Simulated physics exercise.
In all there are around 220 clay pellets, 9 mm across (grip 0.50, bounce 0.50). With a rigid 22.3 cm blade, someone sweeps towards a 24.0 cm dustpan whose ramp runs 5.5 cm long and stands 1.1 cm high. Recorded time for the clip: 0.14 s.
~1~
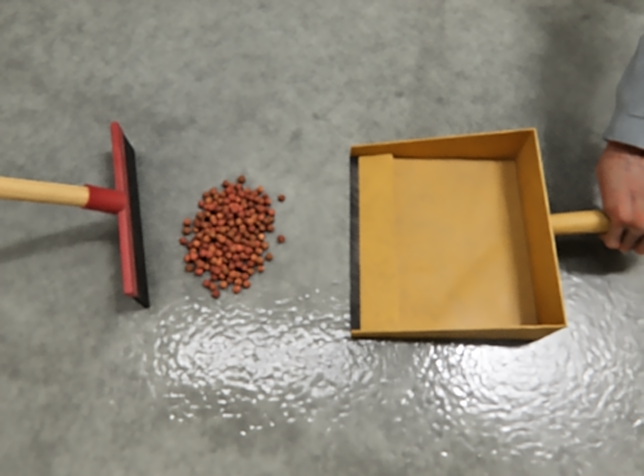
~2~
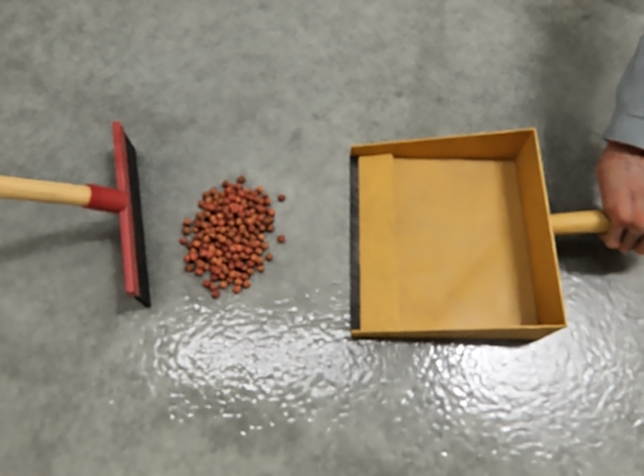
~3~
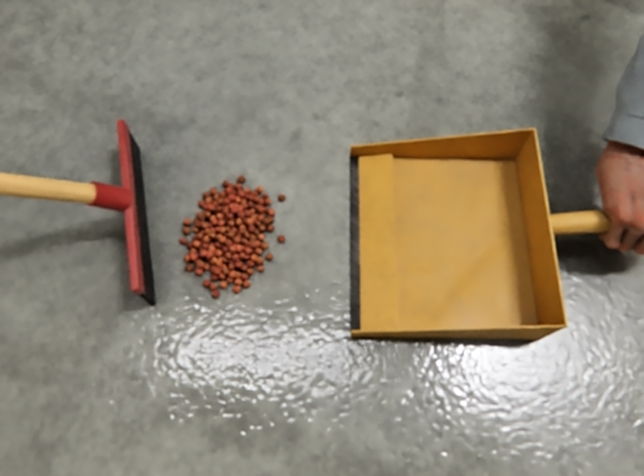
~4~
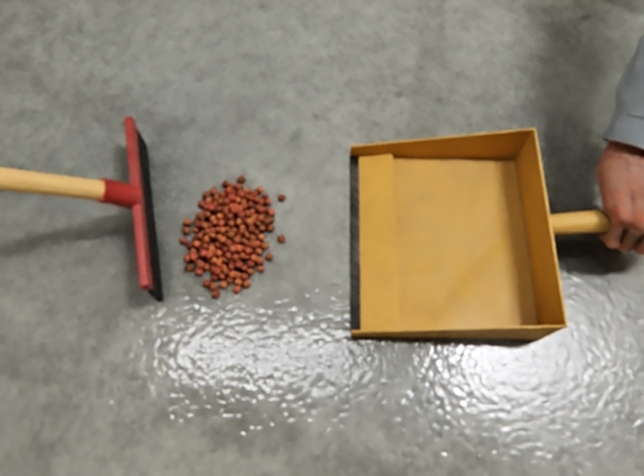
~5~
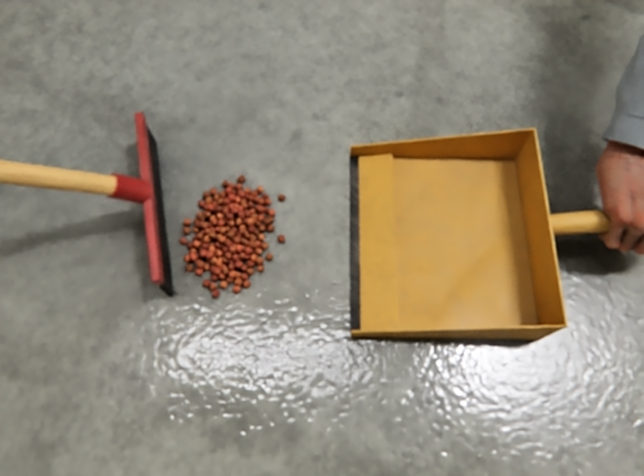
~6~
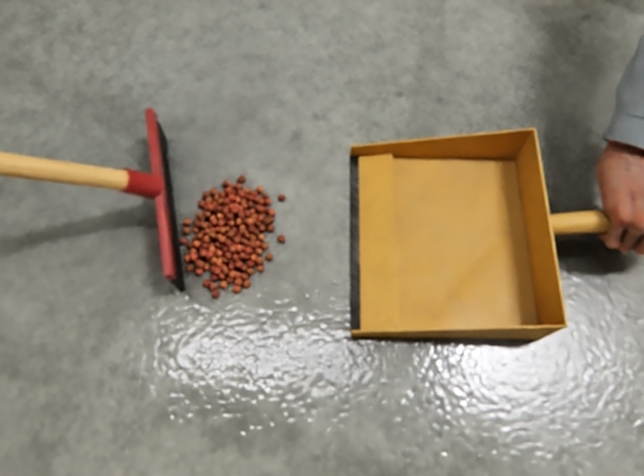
A mustard-yellow dustpan lies on a mottled grey floor, seen from above, its wooden handle gripped by a grey-sleeved person's hand at the right edge. Left of it sits a loose heap of small reddish-brown pellets, with a red-and-black blade on a pale wooden handle at far left and a glossy patch below. The blade slides slowly right towards the heap, tilting slightly, while pellets and pan stay still.
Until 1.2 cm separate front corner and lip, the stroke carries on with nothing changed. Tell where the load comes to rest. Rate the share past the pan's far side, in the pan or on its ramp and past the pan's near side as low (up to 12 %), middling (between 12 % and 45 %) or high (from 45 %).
Shares - far side: Middling; pan: Middling; near side: Low.
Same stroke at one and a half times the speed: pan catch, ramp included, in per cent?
About 35 per cent.
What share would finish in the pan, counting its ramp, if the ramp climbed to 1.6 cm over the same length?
I'd guess close to 30 per cent.
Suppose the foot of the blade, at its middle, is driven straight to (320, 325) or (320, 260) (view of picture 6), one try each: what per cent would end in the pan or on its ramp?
About 5 % and 20 %.
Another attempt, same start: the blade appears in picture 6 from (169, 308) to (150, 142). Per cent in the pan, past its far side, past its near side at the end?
That ends as pan 10, far 0, and near 5.
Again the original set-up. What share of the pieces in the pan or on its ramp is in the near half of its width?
I'd put it near 0 per cent.
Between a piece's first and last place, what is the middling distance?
It works out to roughly 16 cm.
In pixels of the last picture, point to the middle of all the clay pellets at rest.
Estimated resting centre: Around (347, 193).
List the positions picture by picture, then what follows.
The first picture shows blade from (132, 293) to (118, 130), moved 0.0 cm, 0 of the pieces shifted so far; middle of the pieces at (232, 232); pan at (454, 241).
The second picture shows blade from (133, 292) to (119, 130), moved 0.2 cm, 0 of the pieces shifted so far; middle of the pieces at (232, 232).
The third picture shows blade from (139, 289) to (124, 128), moved 0.8 cm, 0 of the pieces shifted so far; middle of the pieces at (232, 232).
The fourth picture shows blade from (147, 286) to (131, 125), moved 1.8 cm, 0 of the pieces shifted so far; middle of the pieces at (232, 232).
The fifth picture shows blade from (159, 280) to (141, 121), moved 3.1 cm, 0 of the pieces shifted so far; middle of the pieces at (232, 232).
The sixth picture shows blade from (171, 275) to (152, 117), moved 4.5 cm, 0 of the pieces shifted so far; middle of the pieces at (232, 232); pan at (454, 241).
Then, 0.21 s after the last picture, middle of the blade 13 cm from the lip; 0 % over the lip, far side 0 %, near side 0 %.
Then, 0.36 s after the last picture, middle of the blade 7 cm from the lip; 5 % over the lip, far side 10 %, near side 0 %.
Then, 0.63 s after the last picture, middle of the blade 4 cm from the lip; 30 % over the lip, far side 20 %, near side 0 %.
In the end, far side 20 %, pan 30 %, near side 0 %, in front of the lip or behind the blade 50 %.
